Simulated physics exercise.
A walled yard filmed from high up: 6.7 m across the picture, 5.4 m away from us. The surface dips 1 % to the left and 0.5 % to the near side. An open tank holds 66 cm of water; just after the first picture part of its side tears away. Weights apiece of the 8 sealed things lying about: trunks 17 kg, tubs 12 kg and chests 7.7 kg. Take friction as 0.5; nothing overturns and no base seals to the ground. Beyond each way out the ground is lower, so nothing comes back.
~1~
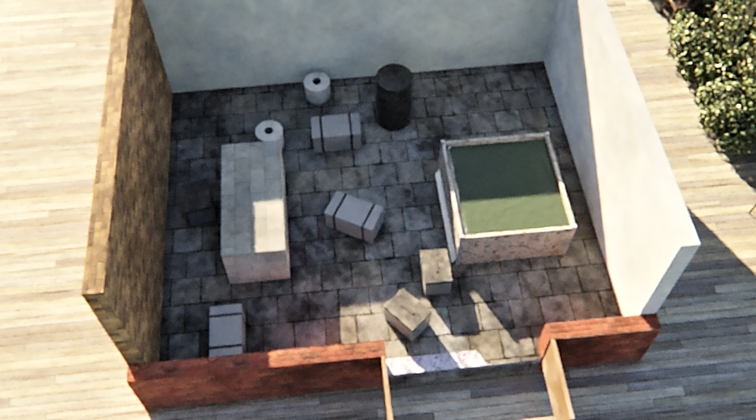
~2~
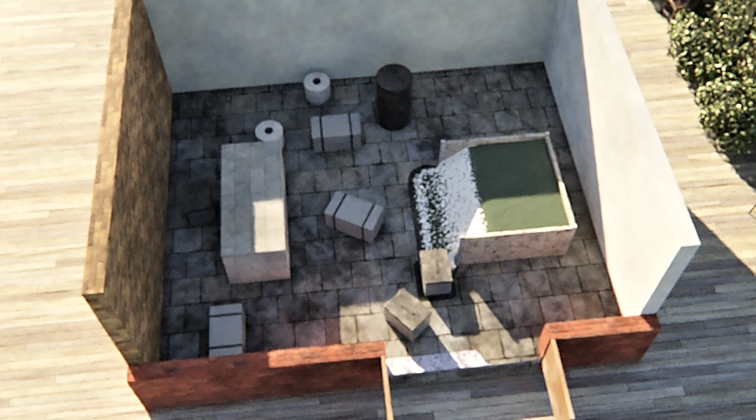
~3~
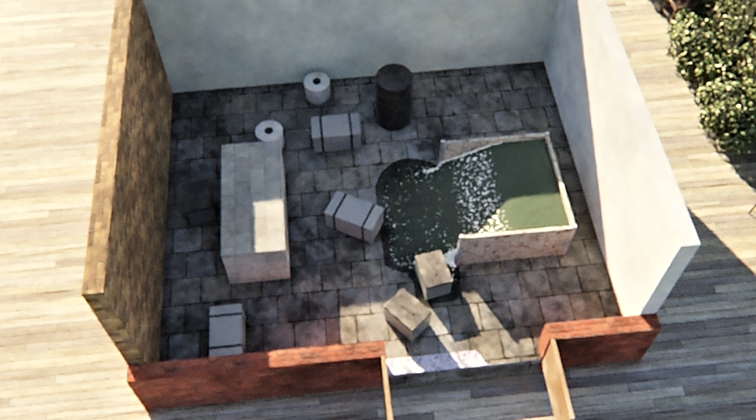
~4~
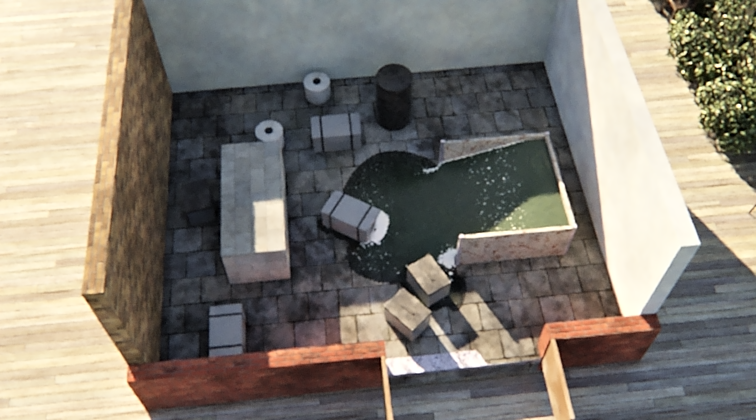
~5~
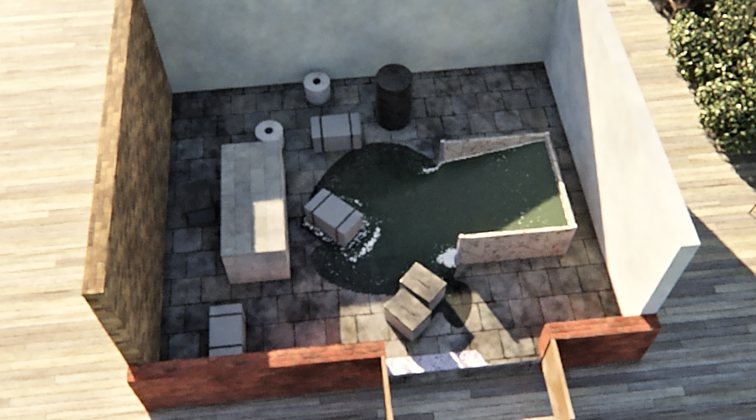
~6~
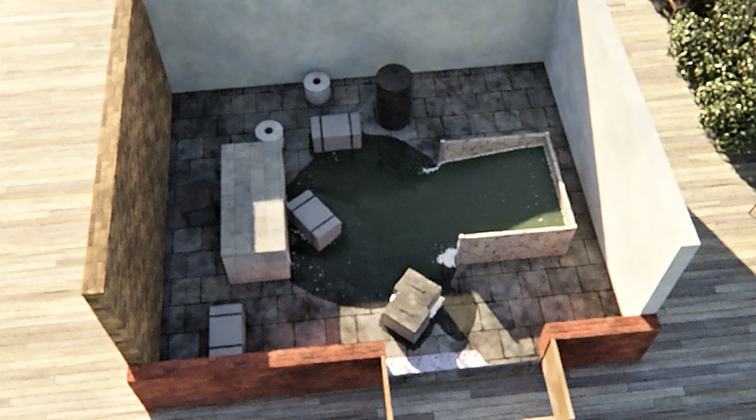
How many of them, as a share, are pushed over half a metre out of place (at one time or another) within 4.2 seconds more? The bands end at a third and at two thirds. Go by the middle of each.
It is at least two thirds.
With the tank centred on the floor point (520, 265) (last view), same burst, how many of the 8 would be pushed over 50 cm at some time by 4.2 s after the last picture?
In that case 8 of them.
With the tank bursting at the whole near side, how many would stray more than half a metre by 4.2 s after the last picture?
In that case 1 of them.
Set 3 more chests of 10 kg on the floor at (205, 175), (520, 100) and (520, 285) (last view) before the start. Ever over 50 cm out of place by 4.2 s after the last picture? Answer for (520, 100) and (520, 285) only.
In turn: Under, less.
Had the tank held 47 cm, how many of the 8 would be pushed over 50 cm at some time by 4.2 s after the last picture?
Then 7.
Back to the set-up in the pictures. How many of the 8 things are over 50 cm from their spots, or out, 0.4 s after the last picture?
By then 2.
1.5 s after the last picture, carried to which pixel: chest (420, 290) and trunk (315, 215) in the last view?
Around (409, 313) and (301, 276).
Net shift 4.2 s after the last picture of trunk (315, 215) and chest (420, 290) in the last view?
In turn: 250 cm, 30 cm.
Then, 0.4 s after the last picture 2 of 8 are over 50 cm from their spots; 1 afloat.
Then, 1.5 s after the last picture 5 of 8 are over 50 cm from their spots; 2 afloat.
Then, 2.8 s after the last picture 6 of 8 are over 50 cm from their spots; 5 afloat.
Then, 4.2 s after the last picture 7 of 8 are over 50 cm from their spots, and 8 have been at some point; 5 afloat.
